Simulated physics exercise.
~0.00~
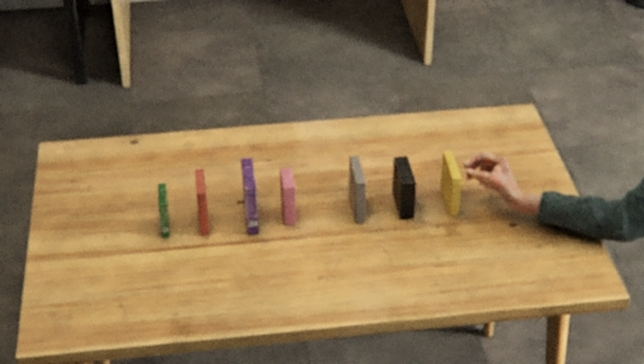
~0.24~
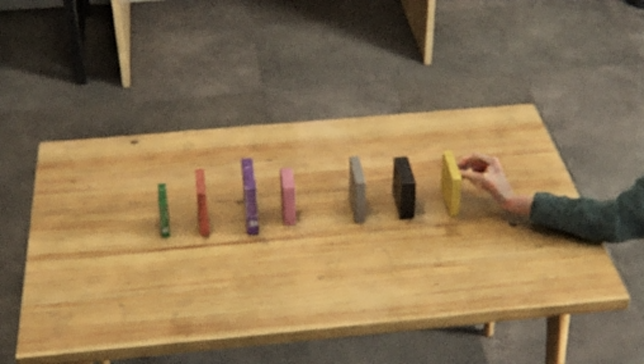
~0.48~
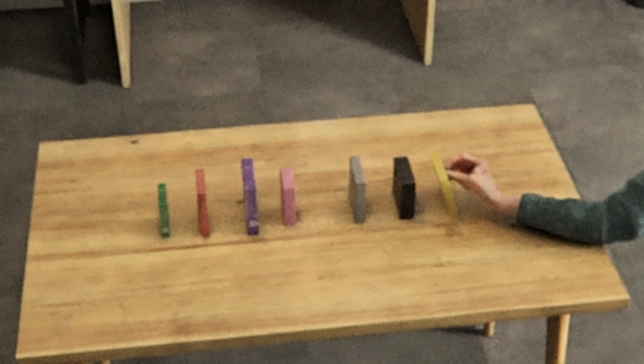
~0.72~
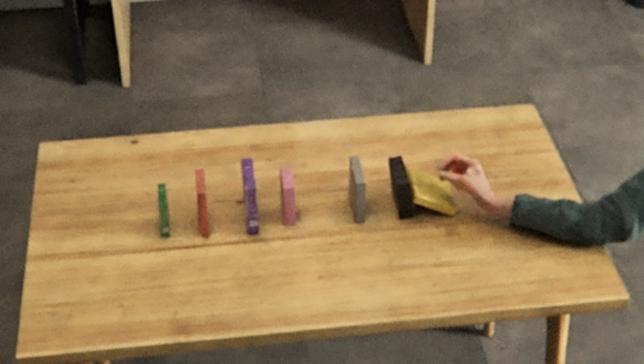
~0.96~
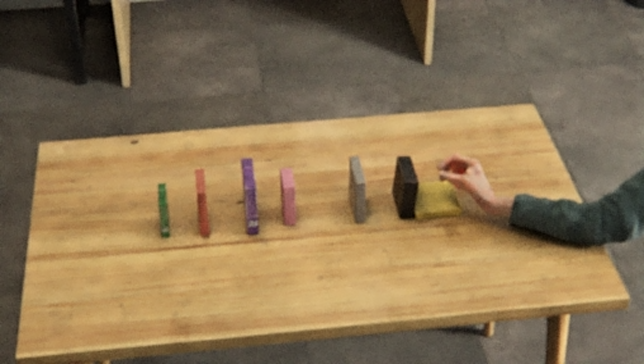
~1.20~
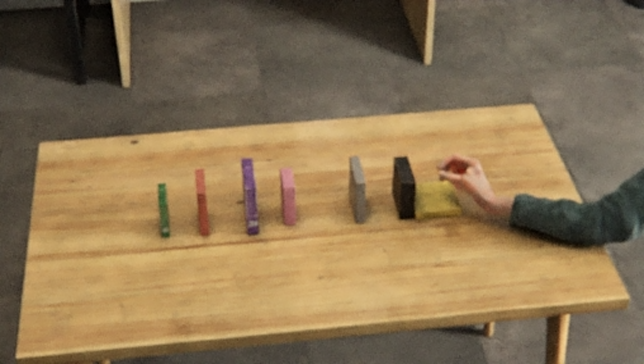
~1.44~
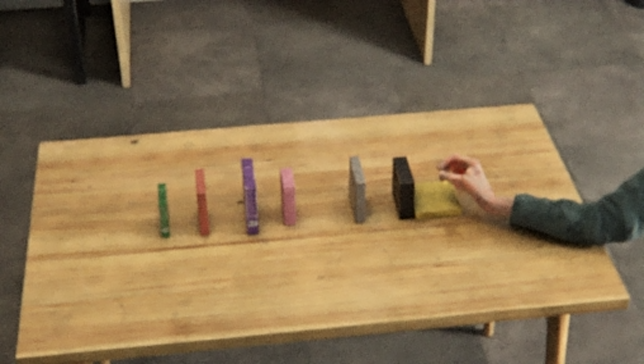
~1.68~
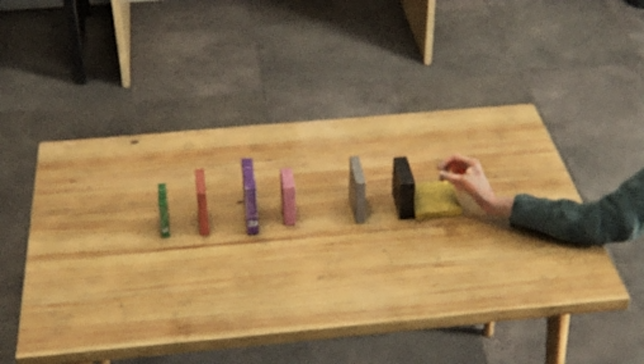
Yellow block tipping left under a hand's nudge, dropping flat beside the black block, while the whole row beyond stays standing.
